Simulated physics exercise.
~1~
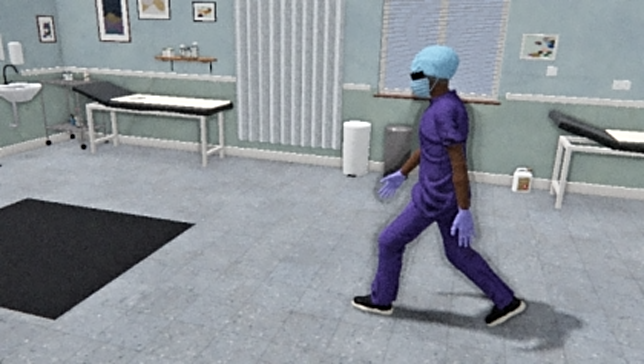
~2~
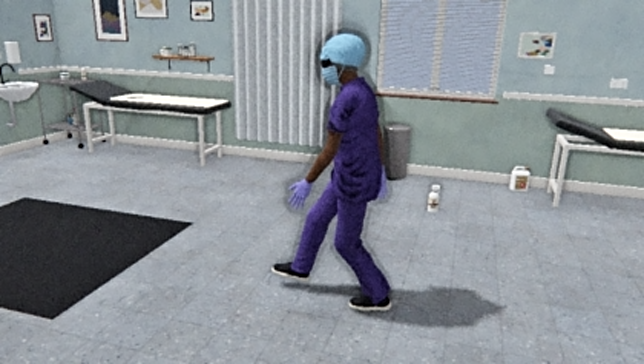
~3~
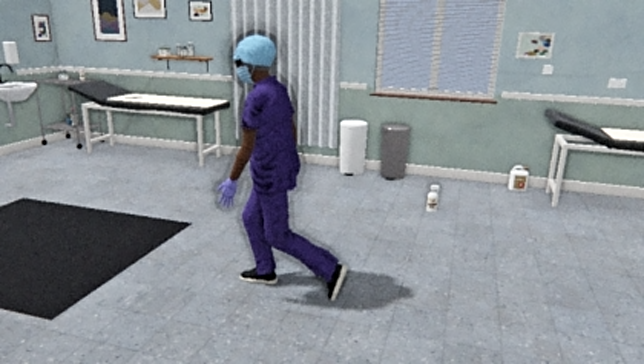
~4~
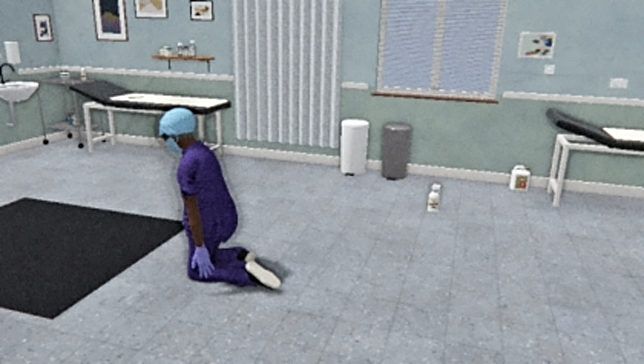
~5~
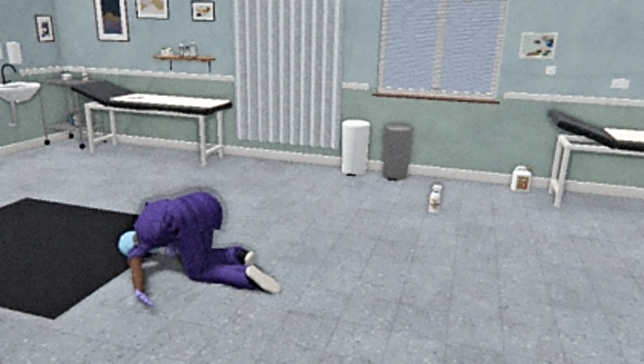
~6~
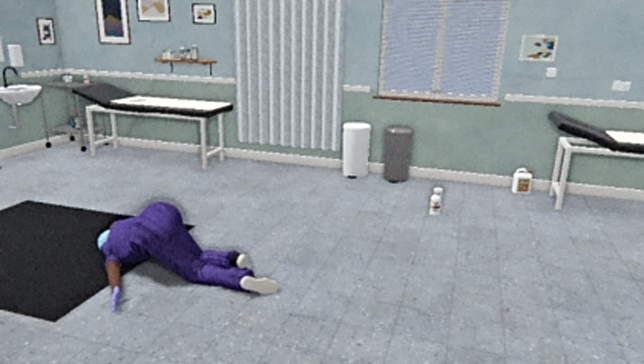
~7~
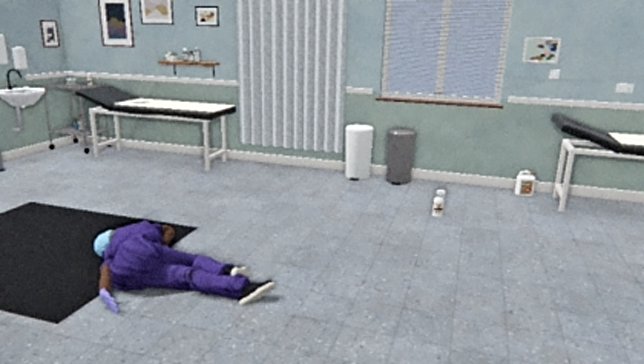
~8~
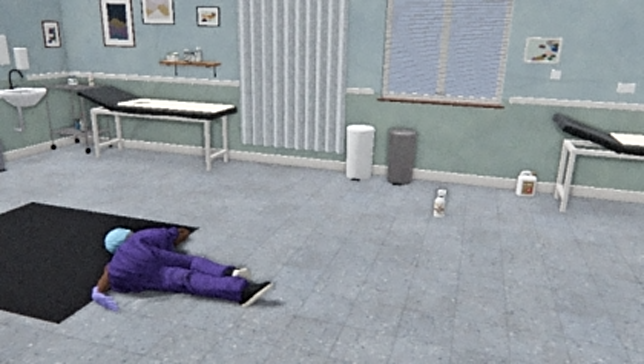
A person in purple scrubs, a light blue cap, a face mask and lilac gloves walks leftward across the grey tiled floor of a clinic-like room, seen from a slightly raised, gently swaying view. A black mat lies at left, with padded couches by the pale green walls, a white and a grey bin at the back, and small bottles at right. Nearing the mat, the person drops to the knees, then pitches forward onto the floor. The body flattens and rolls slightly, ending still, with the head on the mat and the hips and legs short of it.
